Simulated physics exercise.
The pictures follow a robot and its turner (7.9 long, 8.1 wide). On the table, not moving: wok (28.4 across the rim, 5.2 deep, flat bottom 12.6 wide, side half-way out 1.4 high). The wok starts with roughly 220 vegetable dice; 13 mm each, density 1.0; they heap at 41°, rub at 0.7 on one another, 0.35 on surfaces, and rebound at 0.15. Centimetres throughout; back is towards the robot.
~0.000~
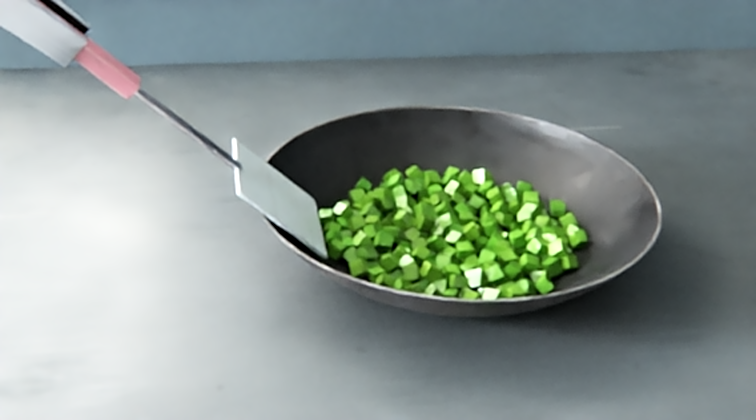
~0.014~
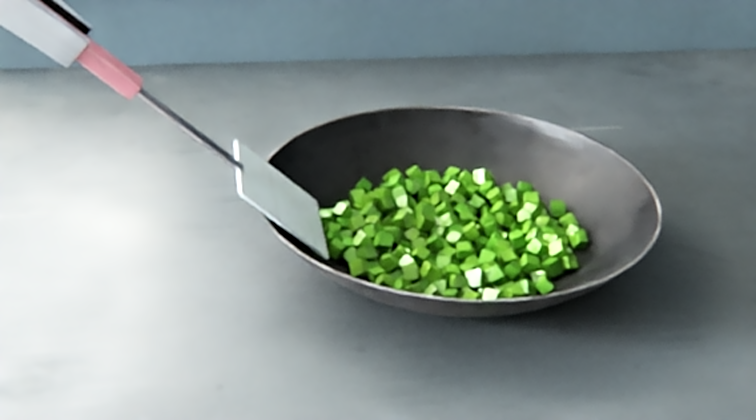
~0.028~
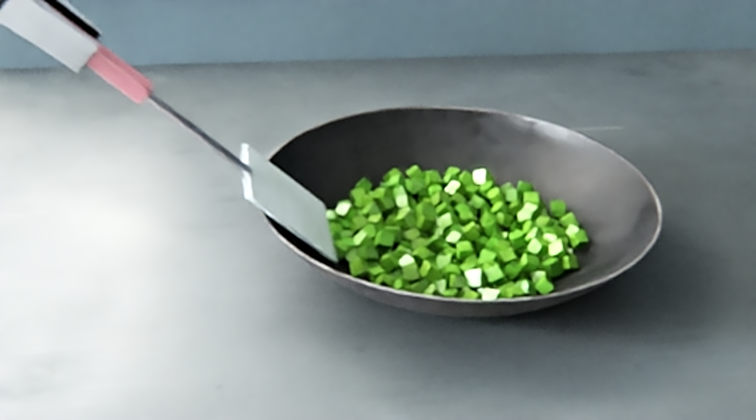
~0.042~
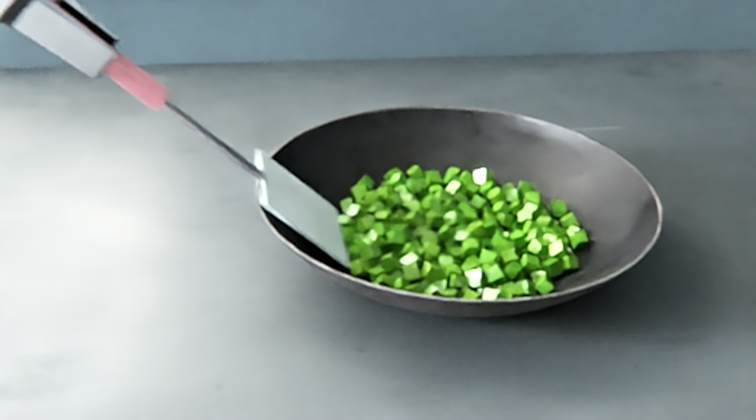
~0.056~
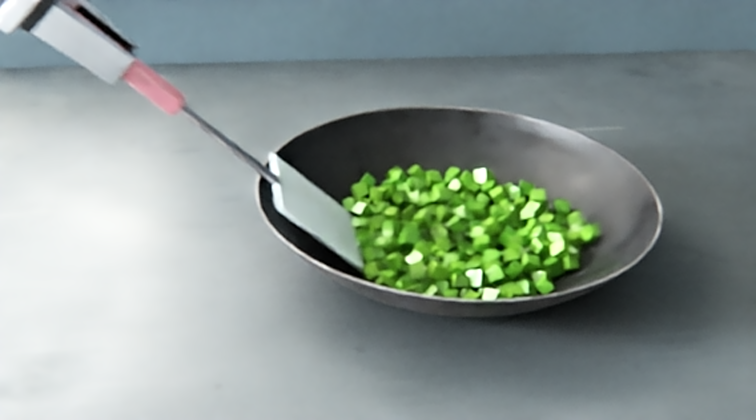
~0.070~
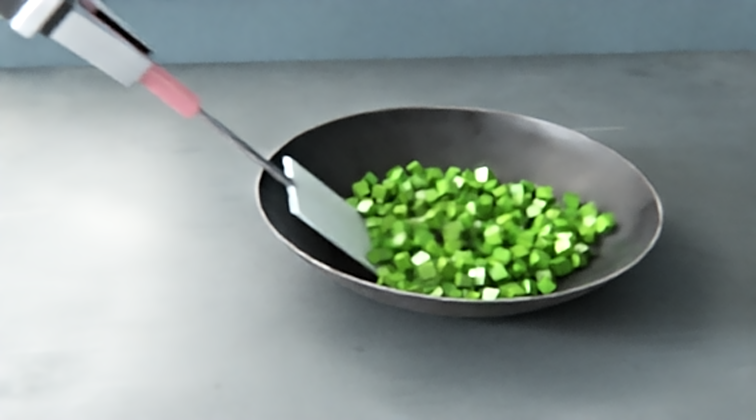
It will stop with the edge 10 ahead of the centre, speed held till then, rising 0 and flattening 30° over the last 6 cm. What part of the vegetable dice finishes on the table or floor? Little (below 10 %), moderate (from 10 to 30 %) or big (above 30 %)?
Answer: Moderate; from 10 to 30 % of the vegetable dice finish on the table or floor.
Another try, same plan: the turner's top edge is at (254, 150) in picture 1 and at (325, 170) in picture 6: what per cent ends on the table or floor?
About 30 per cent.
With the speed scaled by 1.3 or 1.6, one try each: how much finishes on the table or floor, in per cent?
Some 30 and 35 per cent.
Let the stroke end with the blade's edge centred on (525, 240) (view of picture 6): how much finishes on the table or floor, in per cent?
About 0 per cent.
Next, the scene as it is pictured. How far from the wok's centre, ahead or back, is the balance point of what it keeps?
Some 5.5 cm ahead.
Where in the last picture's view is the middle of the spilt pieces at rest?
Around (697, 226).
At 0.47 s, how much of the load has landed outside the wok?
Some 15 per cent.
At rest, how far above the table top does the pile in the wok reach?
About 7.0 cm.
After 0.15 s, sloping 43°, highest piece 6 above the table; 225 in the wok.
After 0.23 s, sloping 35°, highest piece 6 above the table; 222 in the wok, 3 on the blade or in flight.
After 0.47 s, sloping 13°, highest piece 7 above the table; 186 in the wok, 38 on the table or floor, 1 on the blade or in flight.
After 1.52 s, sloping 13°, highest piece 7 above the table; 185 in the wok, 40 on the table or floor.
At rest, 185 in the wok, 40 on the table or floor. That is 18 % on the table or floor.
